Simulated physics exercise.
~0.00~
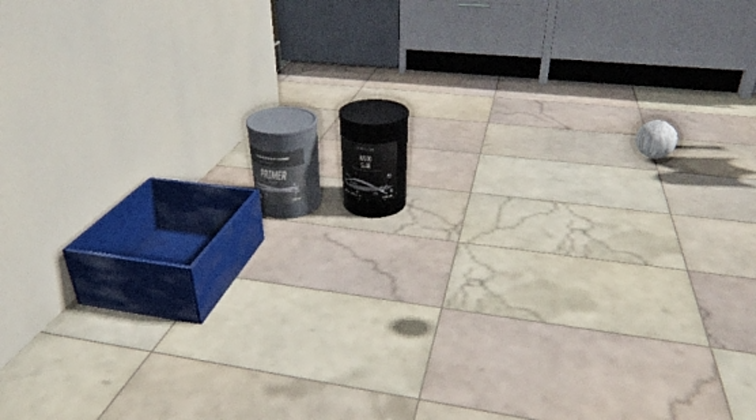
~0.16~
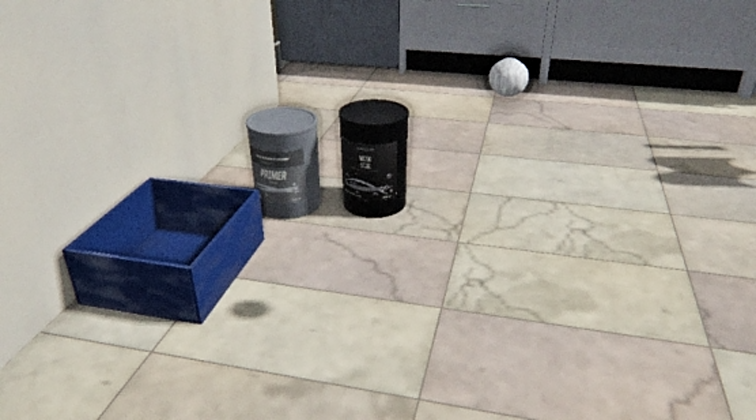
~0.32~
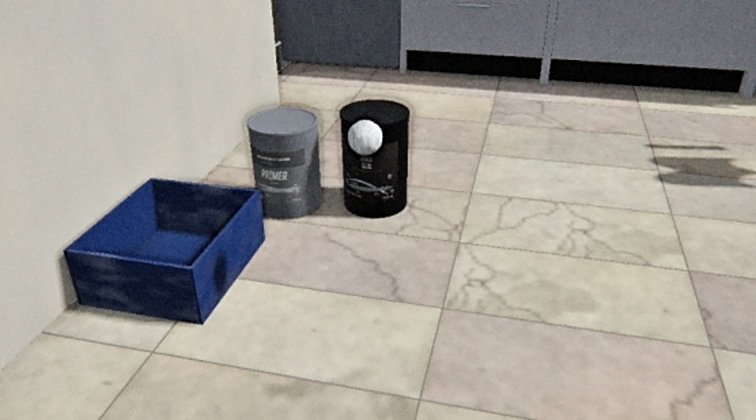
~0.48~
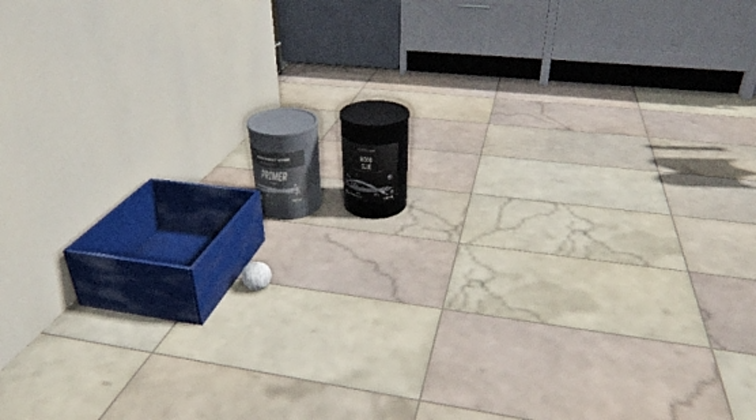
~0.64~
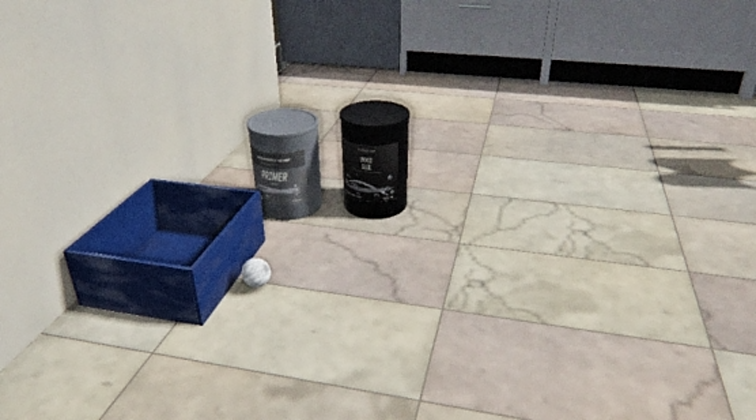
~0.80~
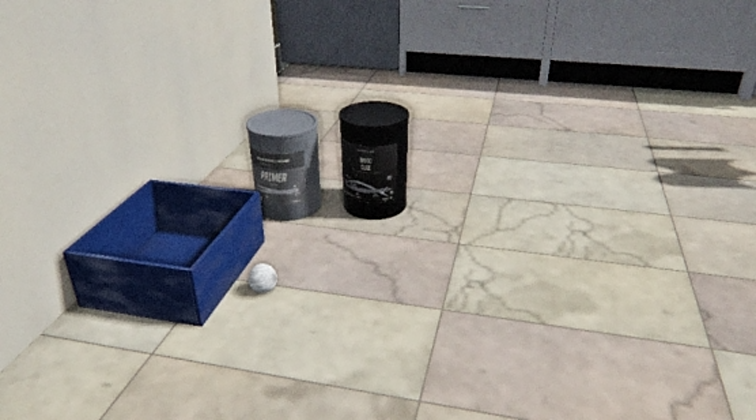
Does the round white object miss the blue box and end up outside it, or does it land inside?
It misses the inside of the box and ends up on the tiles just to the right of it.
